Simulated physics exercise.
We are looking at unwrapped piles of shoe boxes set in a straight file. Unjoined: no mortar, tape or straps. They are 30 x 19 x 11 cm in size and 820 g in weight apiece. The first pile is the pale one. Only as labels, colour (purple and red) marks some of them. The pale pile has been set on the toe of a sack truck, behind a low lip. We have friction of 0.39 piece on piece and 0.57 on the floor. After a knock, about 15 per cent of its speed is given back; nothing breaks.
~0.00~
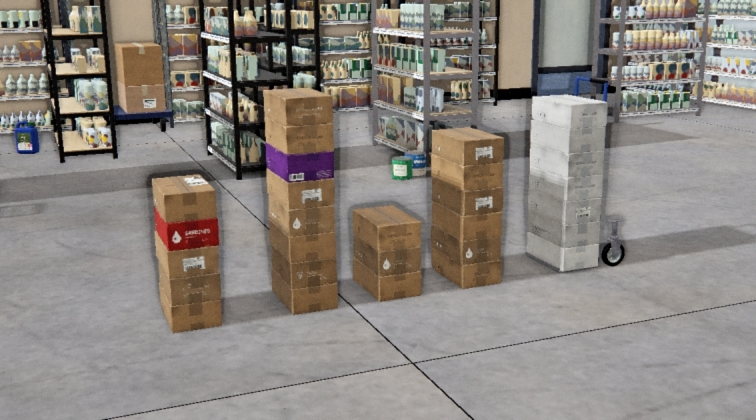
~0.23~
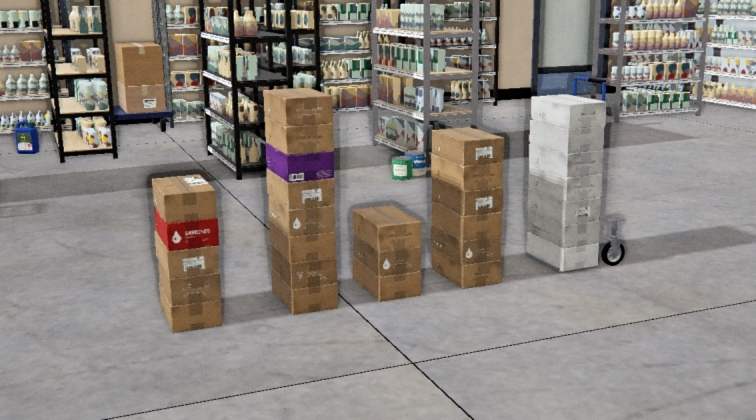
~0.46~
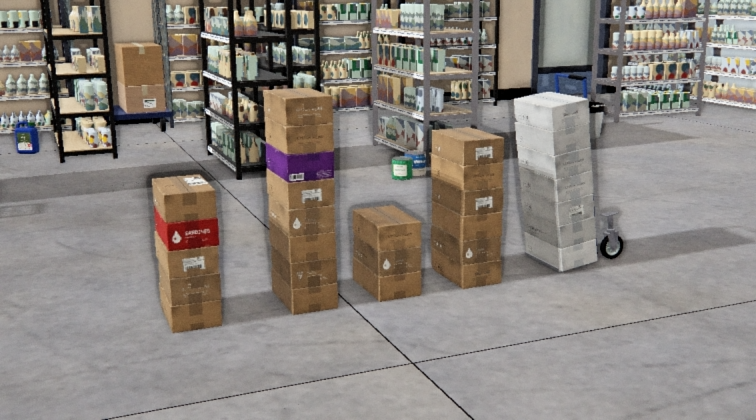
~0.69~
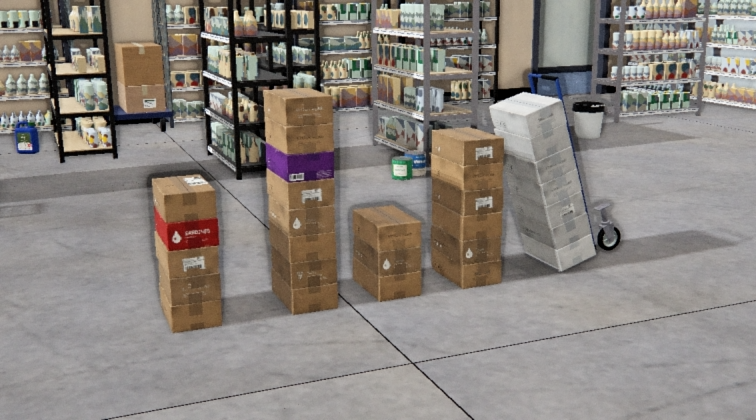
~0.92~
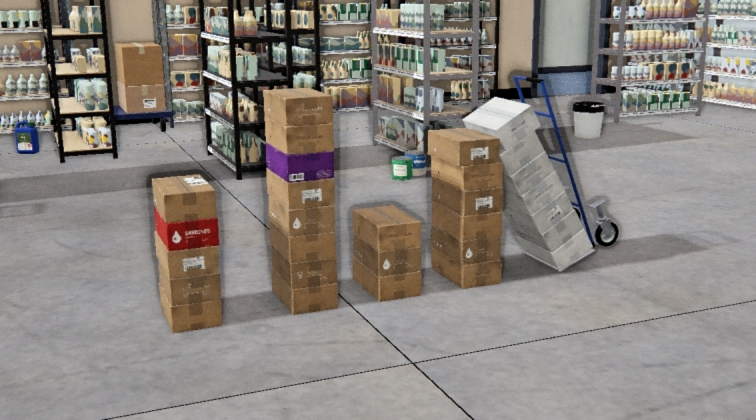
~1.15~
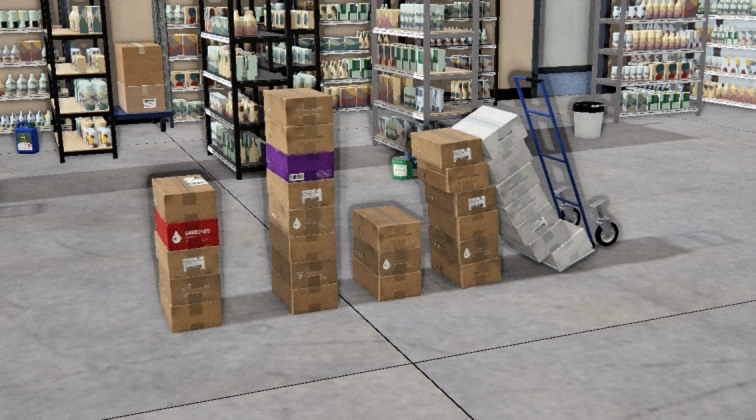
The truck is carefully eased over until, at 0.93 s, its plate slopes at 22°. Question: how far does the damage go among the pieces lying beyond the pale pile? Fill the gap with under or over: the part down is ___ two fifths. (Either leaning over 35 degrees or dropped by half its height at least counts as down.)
The part down is under two fifths.
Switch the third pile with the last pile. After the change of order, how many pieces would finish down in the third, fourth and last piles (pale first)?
After the swap, the third pile would have 0 down, the fourth 0 and the last 0.
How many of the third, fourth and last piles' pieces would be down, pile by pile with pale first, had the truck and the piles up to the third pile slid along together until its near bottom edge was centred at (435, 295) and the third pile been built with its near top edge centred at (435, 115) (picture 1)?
Third 7, fourth 8, last 4.
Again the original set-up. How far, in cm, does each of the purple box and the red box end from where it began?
Purple ends up 0 cm away; red ends up 0 cm away.
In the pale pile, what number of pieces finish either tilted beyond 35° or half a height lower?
The number you get is 7.
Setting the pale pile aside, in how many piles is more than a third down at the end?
Looks like 1 of them in total.
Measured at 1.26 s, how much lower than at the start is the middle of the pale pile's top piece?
Roughly 10 cm lower.
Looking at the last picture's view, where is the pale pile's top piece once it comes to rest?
It should be centred near (425, 193) in the final frame.
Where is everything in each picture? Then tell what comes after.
In the first picture (each place is the centre of the face we see best), truck frame 0° forward; red box (193, 235); purple box (311, 167); the others all in place.
Truck frame 1° forward; purple box (311, 167), in the second picture.
Truck frame 8° forward, top of the pale pile leaning 8°; purple box (311, 167); the others all in place, in the third picture.
Truck frame (565, 115) 17° forward, top of the pale pile leaning 17°; purple box (311, 167); the others all in place, in the fourth picture.
Truck frame (552, 117) 22° forward, top of the pale pile leaning 30°; purple box (311, 167); one has shifted, in the fifth picture.
Truck frame (552, 117) 22° forward, top of the pale pile leaning 30°; purple box (311, 167); red box (193, 235); steepest lean 4°, the box at (462, 154); 6 have shifted, in the sixth picture.
By 1.26 s, 6 of the pale pile down; none of the 22 other boxes down, 6 disturbed.
By 1.42 s, 7 of the pale pile down; none of the 22 other boxes down, 6 disturbed.
By 1.58 s, 7 of the pale pile down; 2 of the 22 other boxes down.
By 1.76 s, 7 of the pale pile down; 3 of the 22 other boxes down; purple box moved 11 mm.
When it is over (2.2 s), 7 of the pale pile down; 5 of the 22 other boxes down; purple box moved 18 mm; red box unmoved. That is 23 per cent. In pixels of the last frame, middles, purple box near (295, 160), red box near (186, 225).
